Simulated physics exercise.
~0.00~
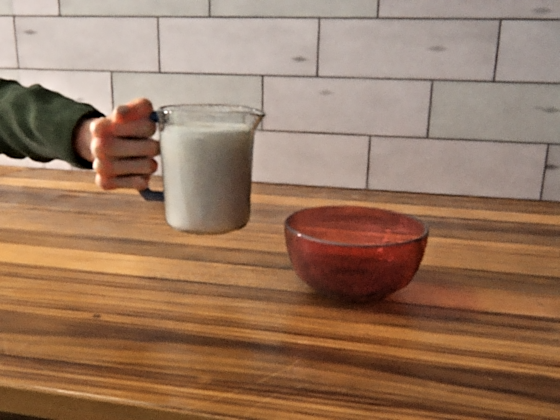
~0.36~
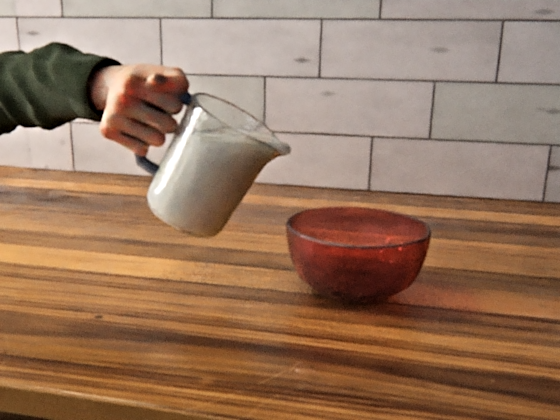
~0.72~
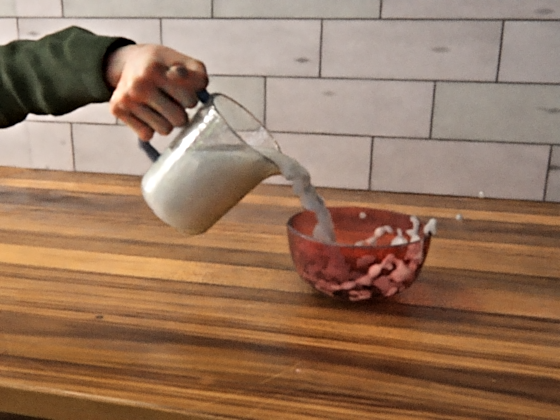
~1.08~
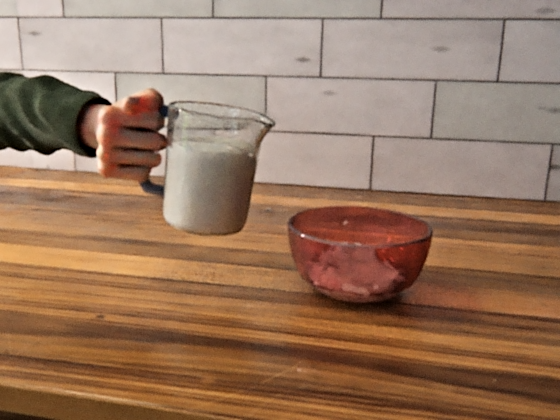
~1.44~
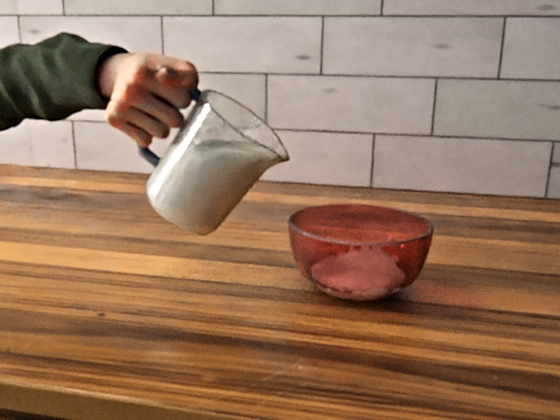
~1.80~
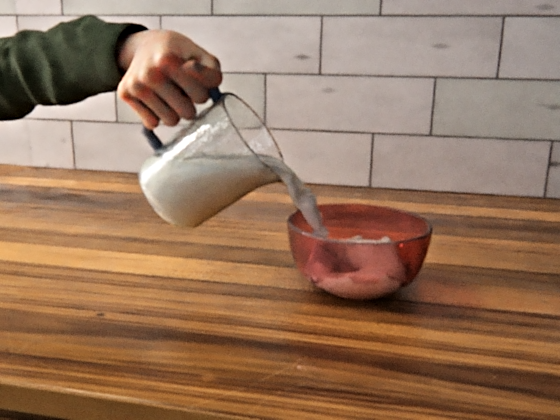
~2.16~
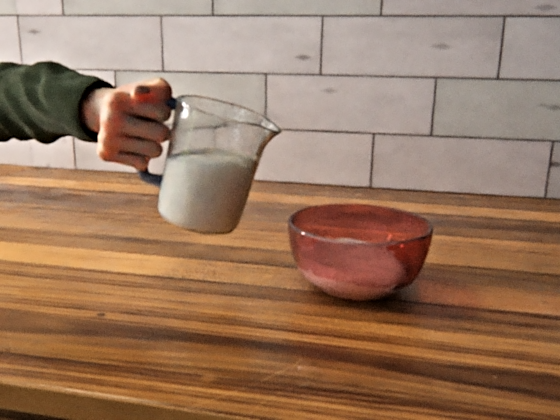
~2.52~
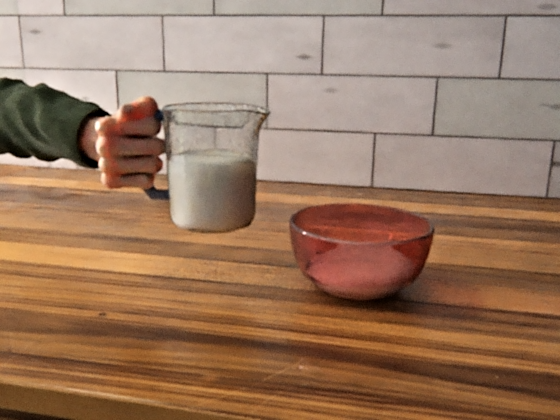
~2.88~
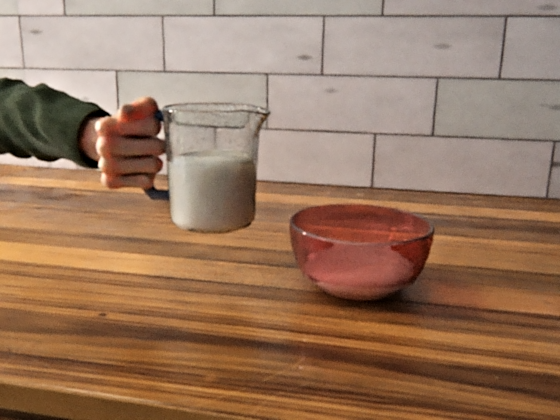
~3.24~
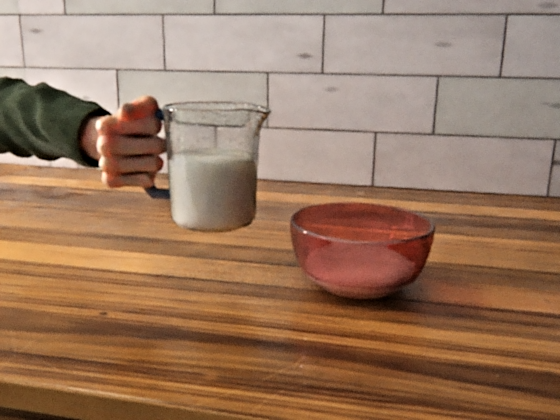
A hand tilting a glass jug twice to pour milk into a red bowl, then levelling it with milk in both.
